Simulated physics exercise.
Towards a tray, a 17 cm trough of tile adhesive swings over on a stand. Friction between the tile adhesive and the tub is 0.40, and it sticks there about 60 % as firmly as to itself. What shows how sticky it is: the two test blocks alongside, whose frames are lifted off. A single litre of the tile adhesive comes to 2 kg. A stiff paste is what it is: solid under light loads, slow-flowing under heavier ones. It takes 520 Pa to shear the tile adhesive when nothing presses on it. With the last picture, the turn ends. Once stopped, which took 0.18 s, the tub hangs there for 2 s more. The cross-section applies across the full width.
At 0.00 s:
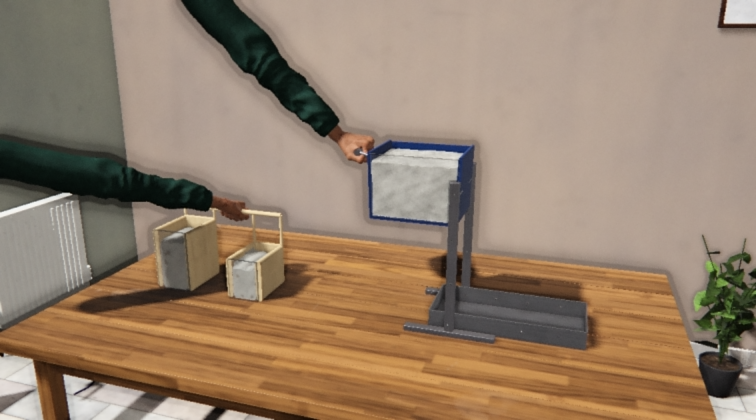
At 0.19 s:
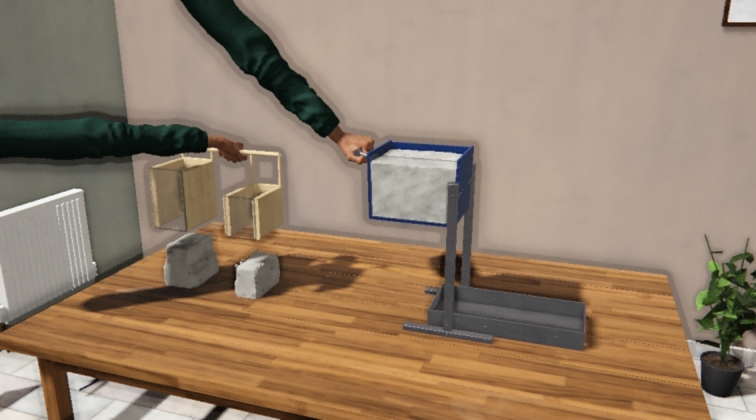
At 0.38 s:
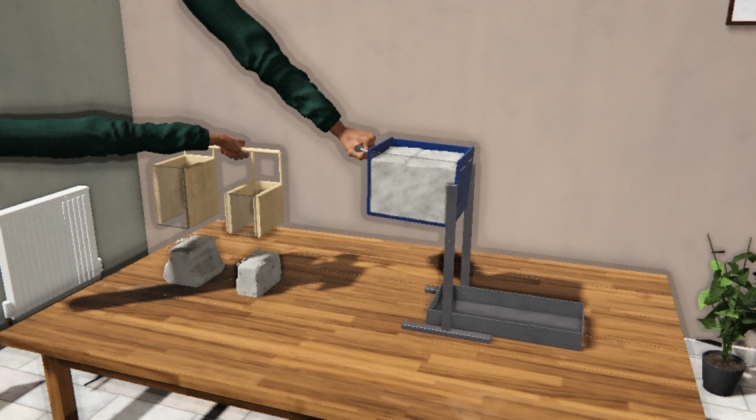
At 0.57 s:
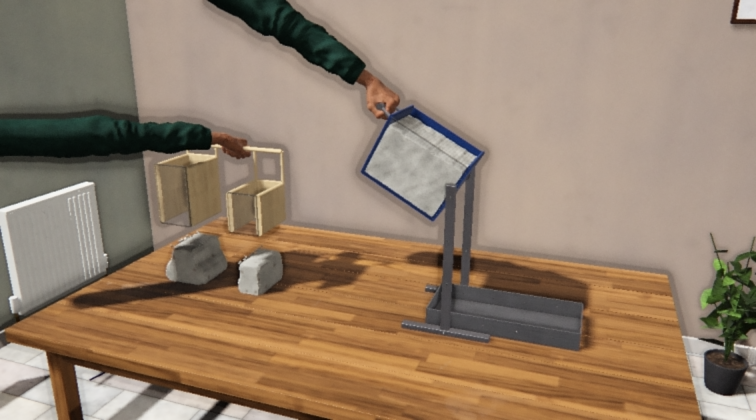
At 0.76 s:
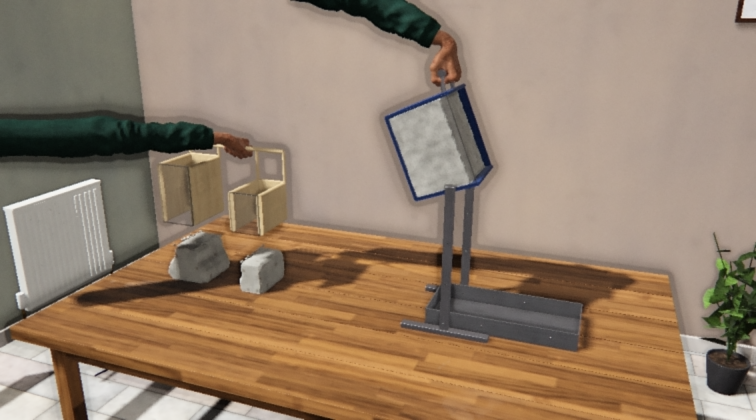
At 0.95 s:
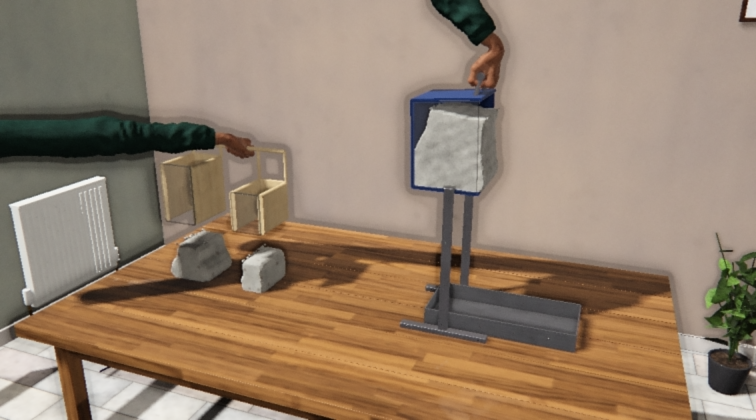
At the start, a hand lifts two wooden boxes off grey blocks on the table, and the larger block slumps slightly. Then another hand swings the blue trough of grey paste up and over clockwise on its stand, onto its side, the paste shifting out of its level shape but staying inside.
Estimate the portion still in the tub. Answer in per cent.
Roughly 41 per cent remains.
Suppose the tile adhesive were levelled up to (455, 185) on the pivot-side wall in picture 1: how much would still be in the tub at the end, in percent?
That works out near 55 %.
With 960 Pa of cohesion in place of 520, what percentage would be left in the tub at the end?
Then roughly 40 %.
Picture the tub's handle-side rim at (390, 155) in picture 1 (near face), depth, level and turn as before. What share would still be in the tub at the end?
Roughly 60 %.
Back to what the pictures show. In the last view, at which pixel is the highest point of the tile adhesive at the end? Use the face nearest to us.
About (436, 152).
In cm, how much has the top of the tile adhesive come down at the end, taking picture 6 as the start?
About 10 cm.
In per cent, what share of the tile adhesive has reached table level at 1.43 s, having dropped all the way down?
Down at that time: Approx. 40 %.
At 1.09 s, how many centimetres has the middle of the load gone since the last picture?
The change is near 6 cm.
By 1.09 s, the tub is at 88 degrees and holds 68 %.
By 1.26 s, the tub is at 88 degrees and holds 43 %.
By 1.43 s, the tub is at 88 degrees and holds 41 %.
By 1.60 s, the tub is at 88 degrees and holds 41 %.
By 2.95 s, at the end, the tub is at 88 degrees and holds 41 %.
